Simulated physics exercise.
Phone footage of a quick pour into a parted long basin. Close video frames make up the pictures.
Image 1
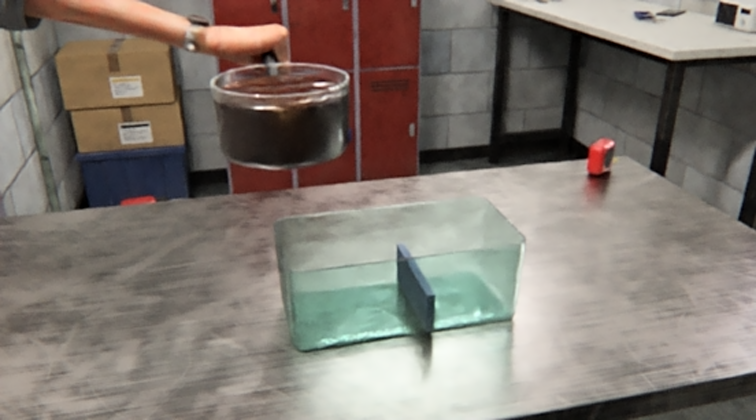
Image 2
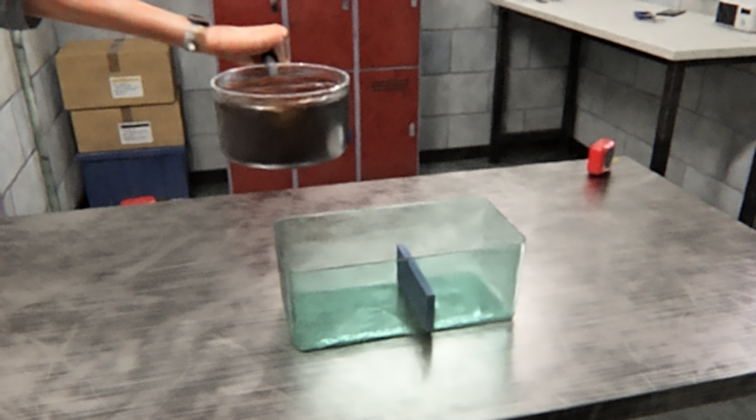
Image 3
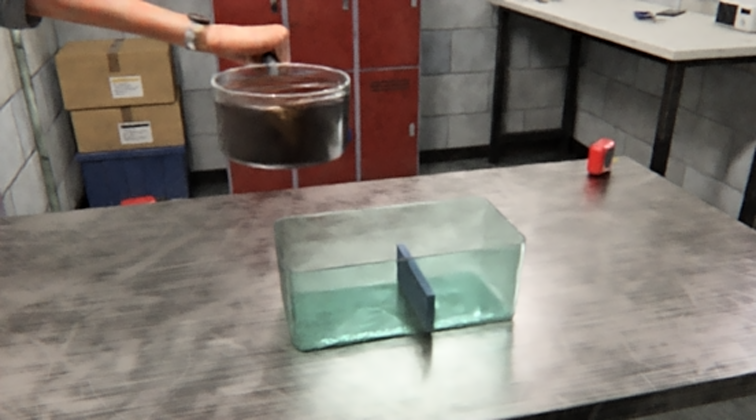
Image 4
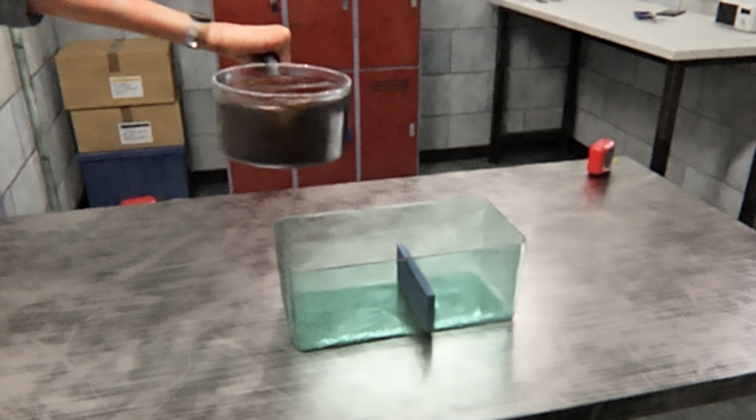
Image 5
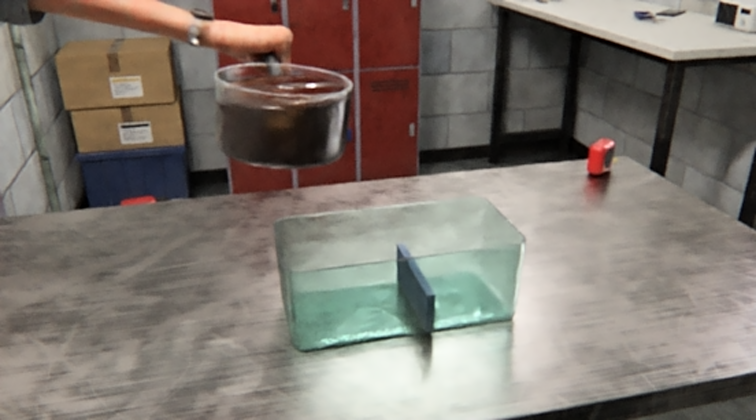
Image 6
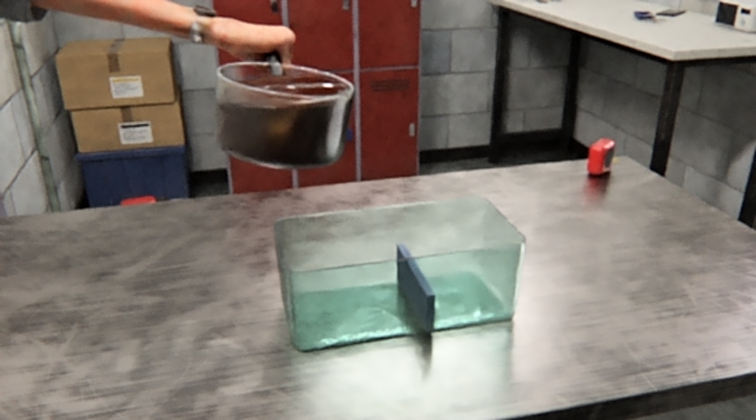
Above a divided clear basin on a table, a hand slightly tilts a glass pot rightward.
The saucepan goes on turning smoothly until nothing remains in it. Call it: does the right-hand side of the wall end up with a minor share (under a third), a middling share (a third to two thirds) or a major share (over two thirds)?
The right side gets a middling share.
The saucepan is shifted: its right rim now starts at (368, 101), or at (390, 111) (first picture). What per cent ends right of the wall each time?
Near 60 in a hundred first, near 75 in a hundred second.
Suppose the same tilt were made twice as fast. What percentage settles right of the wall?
It comes to near 30 per cent.
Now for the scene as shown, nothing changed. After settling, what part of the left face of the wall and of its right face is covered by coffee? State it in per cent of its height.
Left side roughly 40, right side roughly 60.
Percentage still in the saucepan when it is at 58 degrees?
65 %.
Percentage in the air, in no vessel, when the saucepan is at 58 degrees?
Roughly 25 %.
A moment on, the tilt is 58° and 63 per cent is still to pour, 5 is left of the wall and 5 right of it.
Next, the tilt is 92° and 15 per cent is still to pour, 27 is left of the wall and 47 right of it.
Then the tilt is 102° and 1 per cent is still to pour, 49 is left of the wall and 47 right of it.
Later the tilt is 102° and 0 per cent is still to pour, 52 is left of the wall and 47 right of it.
In the end 52 per cent lies left of the wall, 48 right of it and 1 outside.
